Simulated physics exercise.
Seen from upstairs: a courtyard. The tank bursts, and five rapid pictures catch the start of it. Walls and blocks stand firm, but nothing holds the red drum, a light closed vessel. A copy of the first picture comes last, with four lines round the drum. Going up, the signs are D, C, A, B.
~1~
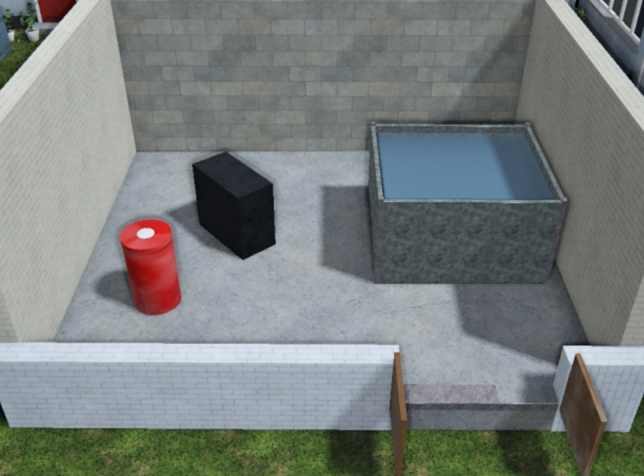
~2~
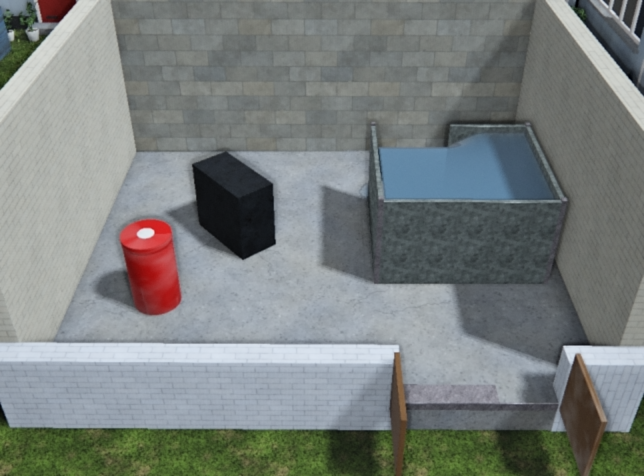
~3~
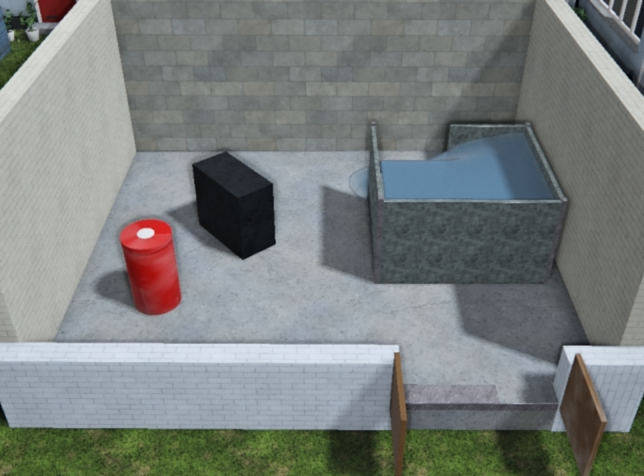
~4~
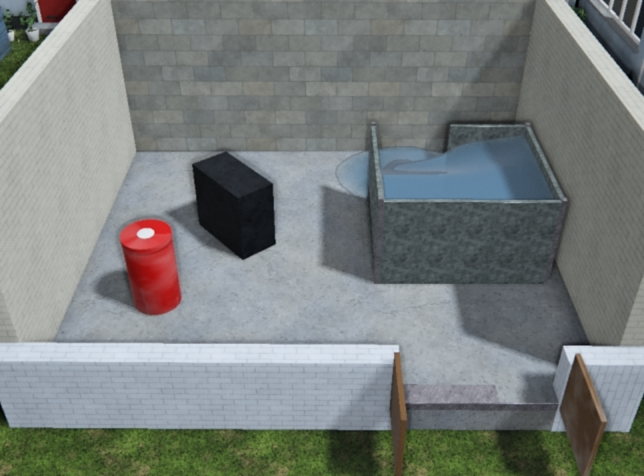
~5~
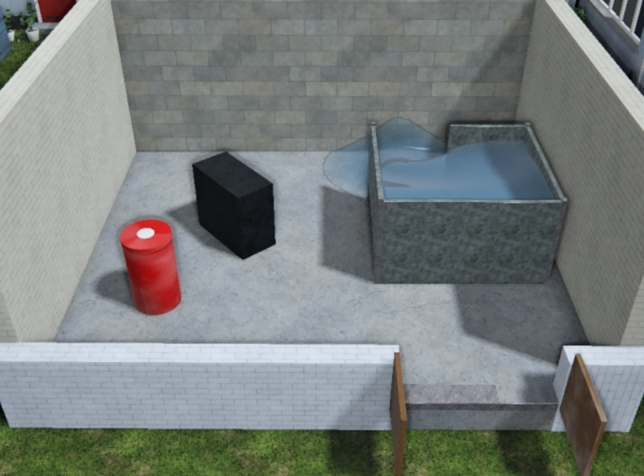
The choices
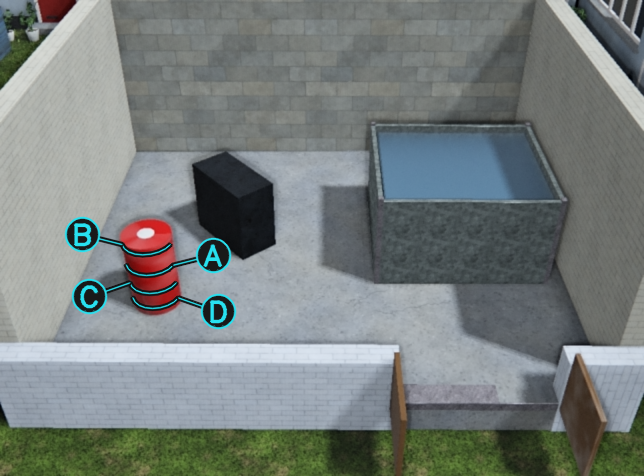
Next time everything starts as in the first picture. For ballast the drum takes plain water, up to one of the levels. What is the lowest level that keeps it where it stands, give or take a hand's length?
Mark C just does it.
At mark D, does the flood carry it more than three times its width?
Yes.
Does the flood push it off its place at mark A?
No, that is safe.
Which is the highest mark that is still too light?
The answer is D.
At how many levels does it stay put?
Three of them.
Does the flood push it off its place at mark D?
Yes.
On the marked copy, A at (146, 275); B at (142, 254); C at (149, 293); D at (152, 308); from the bottom up D, C, A, B.
With A, it does not move.
With B, it does not move.
With C, it does not move.
With D, it is pushed about 4 times its own width away.
